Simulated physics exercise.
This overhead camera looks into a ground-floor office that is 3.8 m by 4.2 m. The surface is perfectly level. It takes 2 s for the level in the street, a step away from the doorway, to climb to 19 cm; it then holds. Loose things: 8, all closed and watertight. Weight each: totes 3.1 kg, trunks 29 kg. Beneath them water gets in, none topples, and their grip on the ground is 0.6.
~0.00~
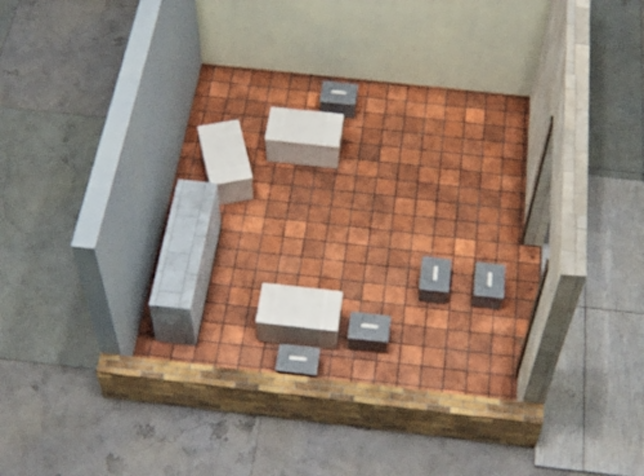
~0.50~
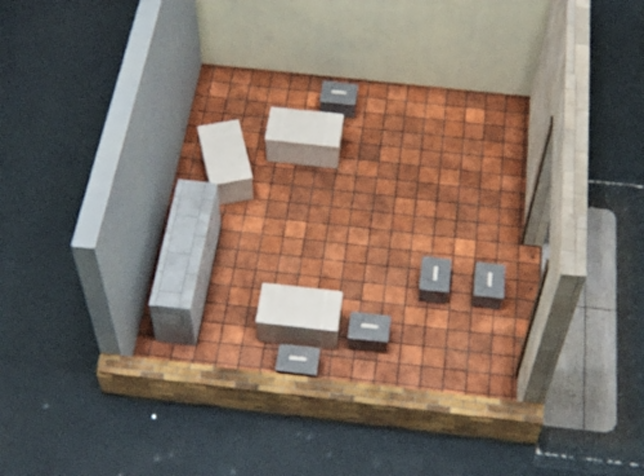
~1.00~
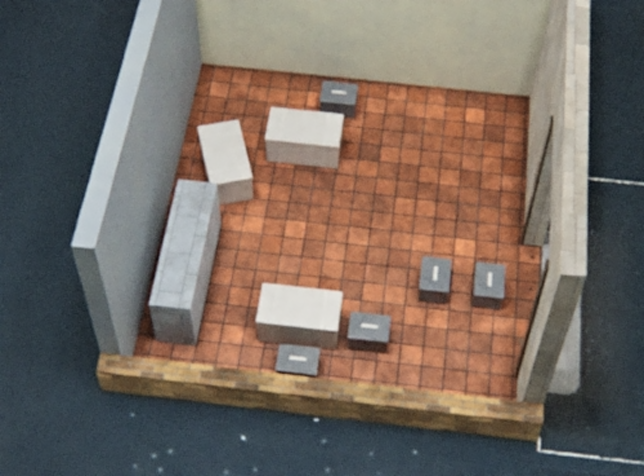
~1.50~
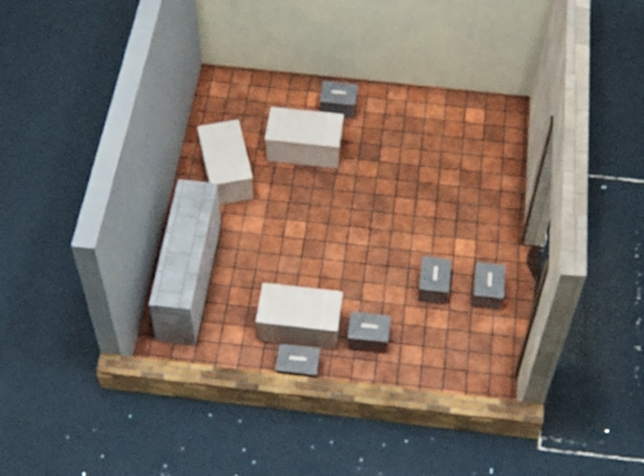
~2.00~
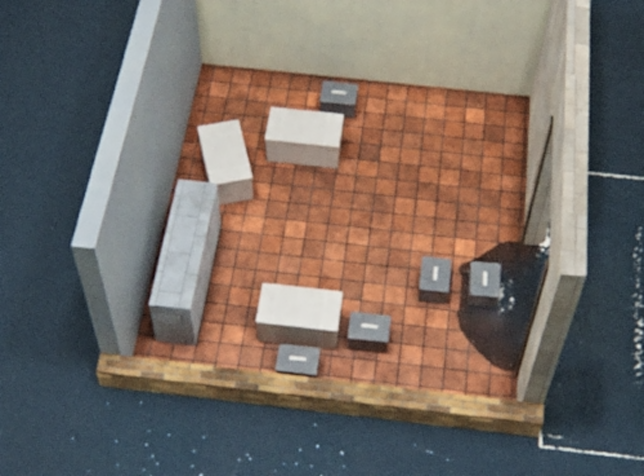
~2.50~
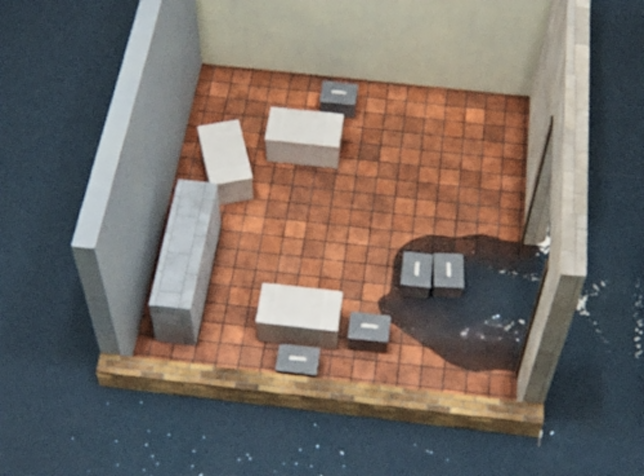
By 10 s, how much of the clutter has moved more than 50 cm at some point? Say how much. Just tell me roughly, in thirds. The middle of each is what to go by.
The result will fall in the upper range, two thirds or past it.
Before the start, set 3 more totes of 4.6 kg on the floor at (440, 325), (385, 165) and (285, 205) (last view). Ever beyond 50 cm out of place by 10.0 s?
The three, in order: Larger, larger, larger.
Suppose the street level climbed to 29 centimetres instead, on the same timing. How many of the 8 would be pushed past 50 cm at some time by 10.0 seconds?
That would give 8.
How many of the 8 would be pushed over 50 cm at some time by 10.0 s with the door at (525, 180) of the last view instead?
That would give 4.
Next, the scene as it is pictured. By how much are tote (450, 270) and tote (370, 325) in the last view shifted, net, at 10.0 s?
Respectively 250 and 100 cm.
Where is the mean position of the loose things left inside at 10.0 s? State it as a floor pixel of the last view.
I'd put it around (273, 191).
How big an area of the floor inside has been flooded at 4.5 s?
Flooded: Near 10.0 m2.
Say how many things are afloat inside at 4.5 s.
I count 4.
After 3.5 s 2 of 8 are over 50 cm from their spots; 2 afloat.
After 4.5 s 3 of 8 are over 50 cm from their spots; 4 afloat.
After 7.0 s 4 of 8 are over 50 cm from their spots; 6 afloat.
After 10.0 s 6 of 8 are over 50 cm from their spots, and 6 have been at some point; 8 afloat.
